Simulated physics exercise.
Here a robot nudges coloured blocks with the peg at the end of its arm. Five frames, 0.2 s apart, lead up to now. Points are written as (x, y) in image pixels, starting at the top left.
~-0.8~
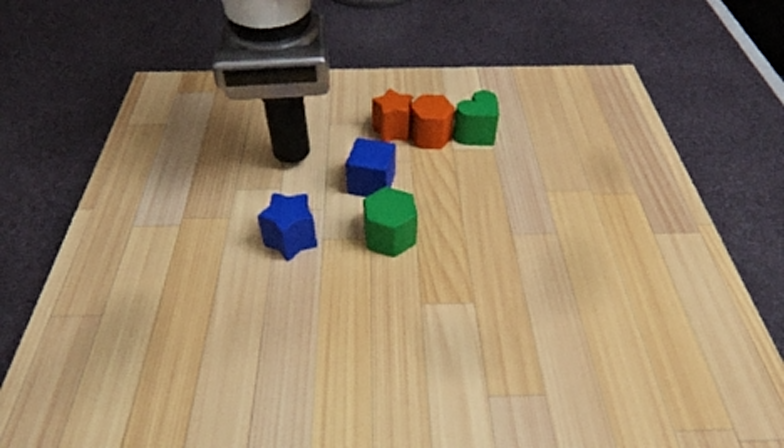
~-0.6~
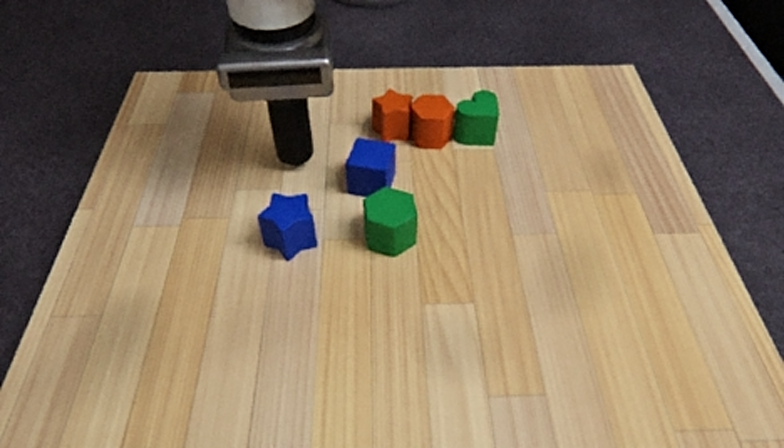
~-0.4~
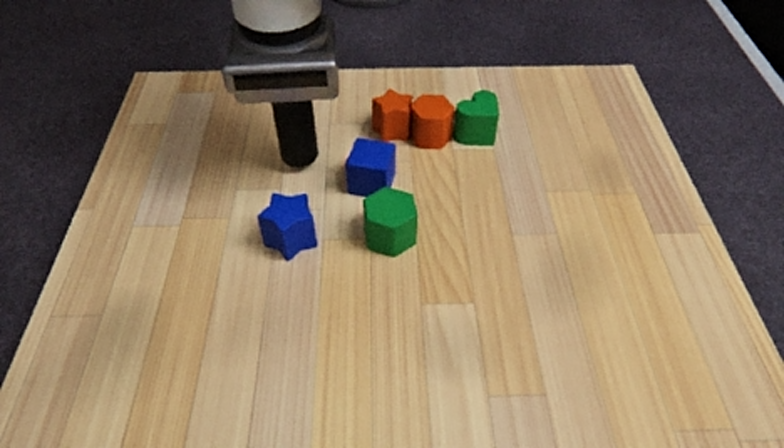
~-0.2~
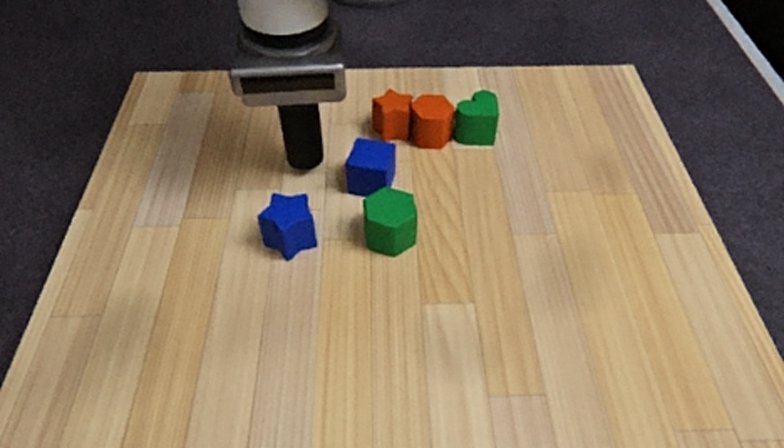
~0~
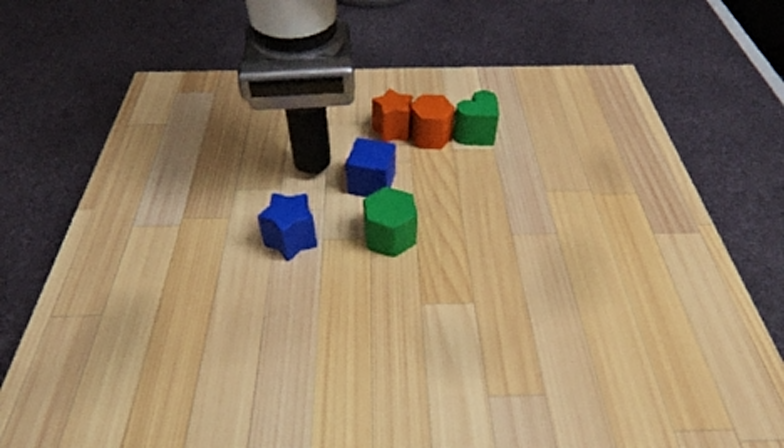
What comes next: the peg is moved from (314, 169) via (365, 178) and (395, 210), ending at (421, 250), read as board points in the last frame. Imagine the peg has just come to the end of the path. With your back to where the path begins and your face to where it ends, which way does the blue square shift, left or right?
It goes toward the left-hand side.
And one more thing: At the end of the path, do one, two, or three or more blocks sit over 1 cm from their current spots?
It shifts two blocks.
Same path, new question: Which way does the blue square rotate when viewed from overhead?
Overhead view: Anti-clockwise.
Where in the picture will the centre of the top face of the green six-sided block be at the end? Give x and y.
My prediction: (393, 250).
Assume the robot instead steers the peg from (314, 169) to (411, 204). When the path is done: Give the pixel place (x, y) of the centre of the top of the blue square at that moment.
Just about (454, 167).
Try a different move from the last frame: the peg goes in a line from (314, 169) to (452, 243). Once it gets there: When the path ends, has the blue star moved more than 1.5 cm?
That would be a no.
The first path, step by step. One third of the way, peg (365, 169); blue square (398, 163), turned 20° clockwise.
Two thirds of the way, peg (396, 201); blue square (439, 185); green six-sided block (392, 216).
At the end, peg (421, 241); blue square (453, 191), turned 35° anticlockwise; green six-sided block (393, 250), turned 65° clockwise; orange star not moved.
